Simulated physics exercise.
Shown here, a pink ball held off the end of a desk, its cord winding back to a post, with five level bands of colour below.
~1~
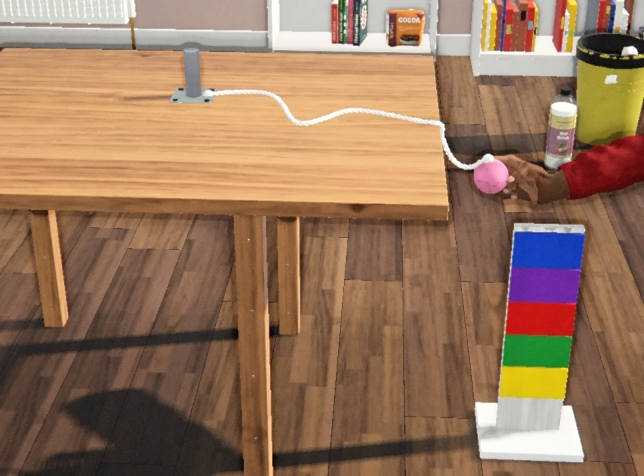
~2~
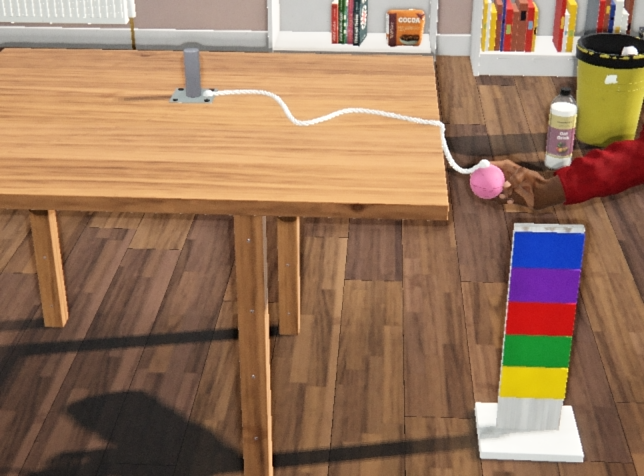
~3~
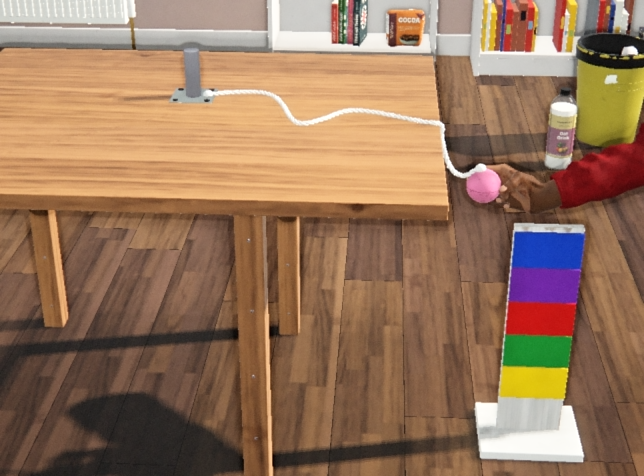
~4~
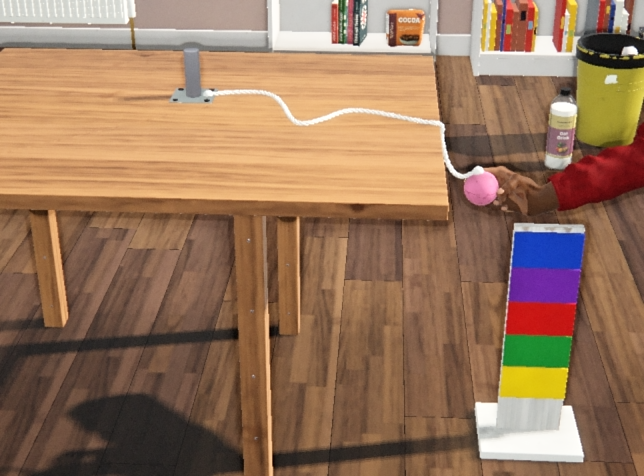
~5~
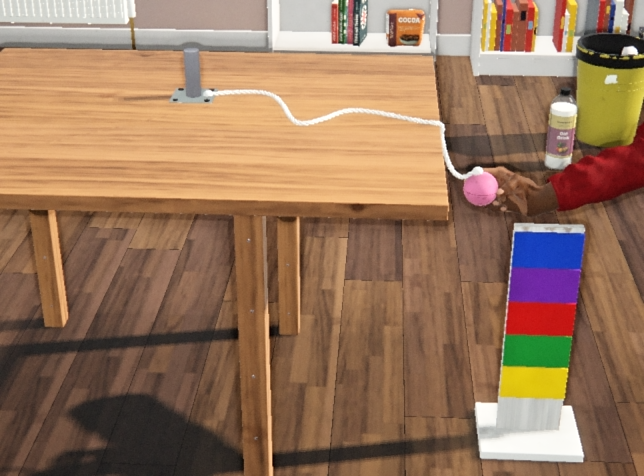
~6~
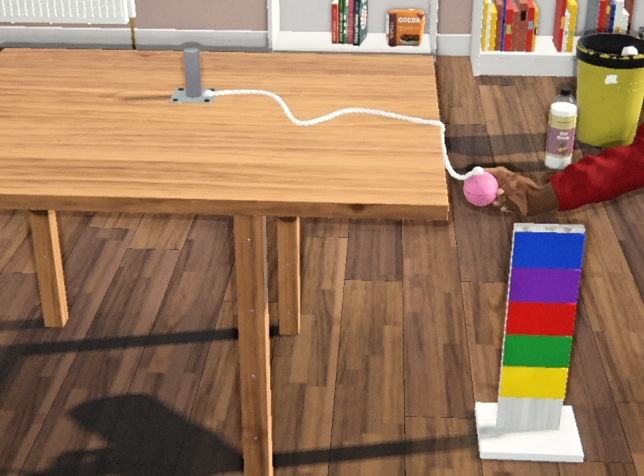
A hand in a red sleeve reaches in from the right beside a wooden desk, seen from slightly above in a wood-floored room with bookshelves and a yellow bin behind. It holds a pink ball on a white cord winding across the desktop to a grey post, above a stand banded blue, purple, red, green and yellow. Hand and ball shift slightly left, then stay nearly still, the camera fixed.
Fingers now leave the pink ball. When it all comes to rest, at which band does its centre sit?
At purple.
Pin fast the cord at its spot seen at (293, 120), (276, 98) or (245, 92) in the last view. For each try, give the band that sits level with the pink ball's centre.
Try one: Blue. Try two: Purple. Try three: Purple.
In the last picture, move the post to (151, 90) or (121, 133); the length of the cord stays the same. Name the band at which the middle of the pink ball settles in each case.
Answer, in order: Blue, blue.
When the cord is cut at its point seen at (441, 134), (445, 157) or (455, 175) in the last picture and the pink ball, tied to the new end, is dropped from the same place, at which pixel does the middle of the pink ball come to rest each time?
Taking the tries in order gives (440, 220), (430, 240) and (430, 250).
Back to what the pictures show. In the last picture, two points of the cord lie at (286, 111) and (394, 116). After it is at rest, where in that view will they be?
End: (316, 109) and then (440, 147).
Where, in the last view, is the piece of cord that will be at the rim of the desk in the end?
(377, 113).
Early on, ball near (434, 270); level with purple.
Midway, ball near (433, 278); level with purple.
Finally, ball near (436, 280); level with purple. The purple one.
